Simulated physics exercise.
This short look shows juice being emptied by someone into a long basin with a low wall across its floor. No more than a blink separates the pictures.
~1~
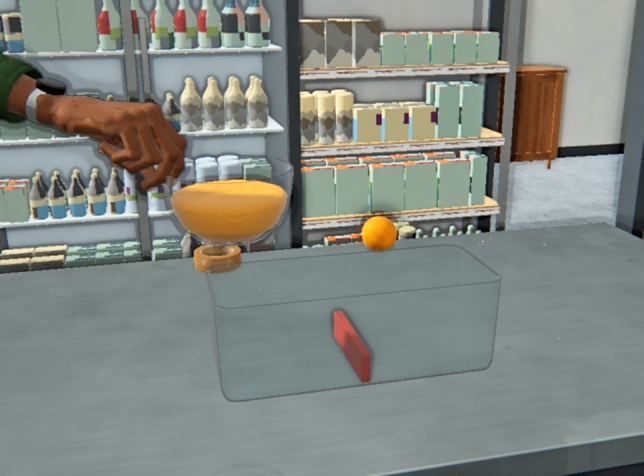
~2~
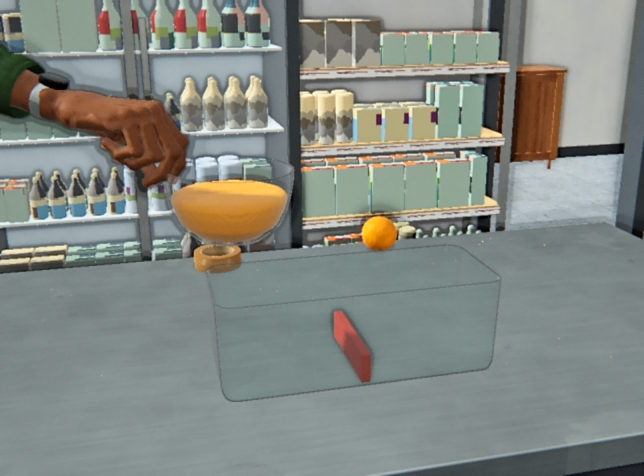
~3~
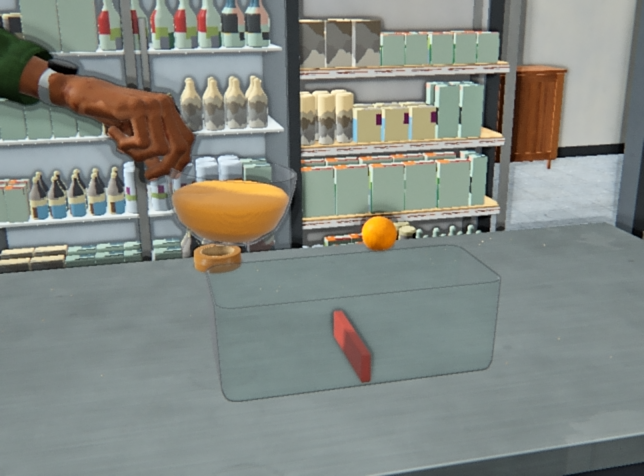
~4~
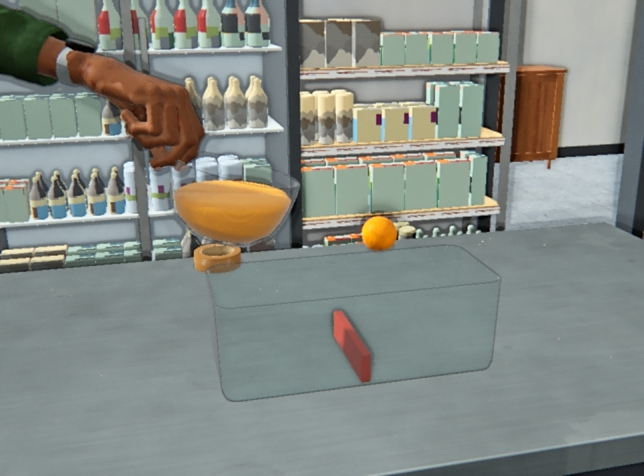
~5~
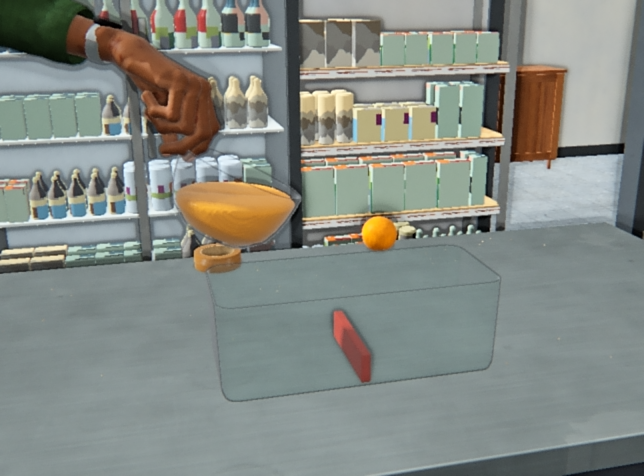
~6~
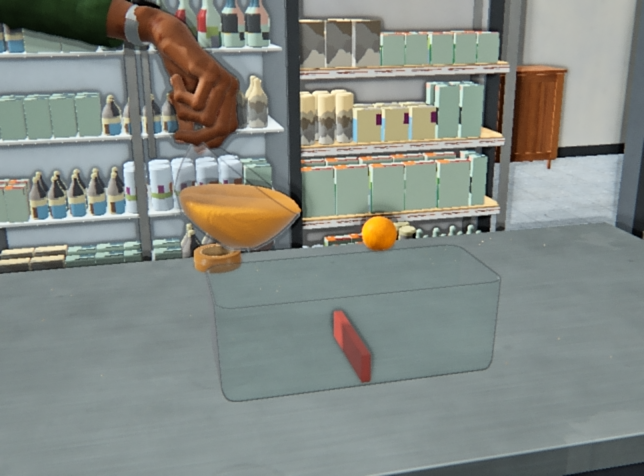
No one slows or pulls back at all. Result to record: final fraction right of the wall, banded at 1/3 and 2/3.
Fraction right of wall: Under 1/3.
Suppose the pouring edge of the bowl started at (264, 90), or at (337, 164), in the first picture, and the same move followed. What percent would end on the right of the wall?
Try one: 15 %; try two: 55 %.
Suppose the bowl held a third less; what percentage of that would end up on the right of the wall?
Near 15 in a hundred.
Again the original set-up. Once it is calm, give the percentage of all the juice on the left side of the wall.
Share: Roughly 80 %.
A moment on, the bowl is tipped right over and 9 per cent is still to pour, 73 is left of the wall and 0 right of it.
Next, the bowl is tipped right over and 1 per cent is still to pour, 81 is left of the wall and 7 right of it.
Then the bowl is tipped right over and 0 per cent is still to pour, 78 is left of the wall and 15 right of it.
Later the bowl is tipped right over and 0 per cent is still to pour, 79 is left of the wall and 15 right of it.
At rest 79 per cent lies left of the wall, 15 right of it and 6 outside.
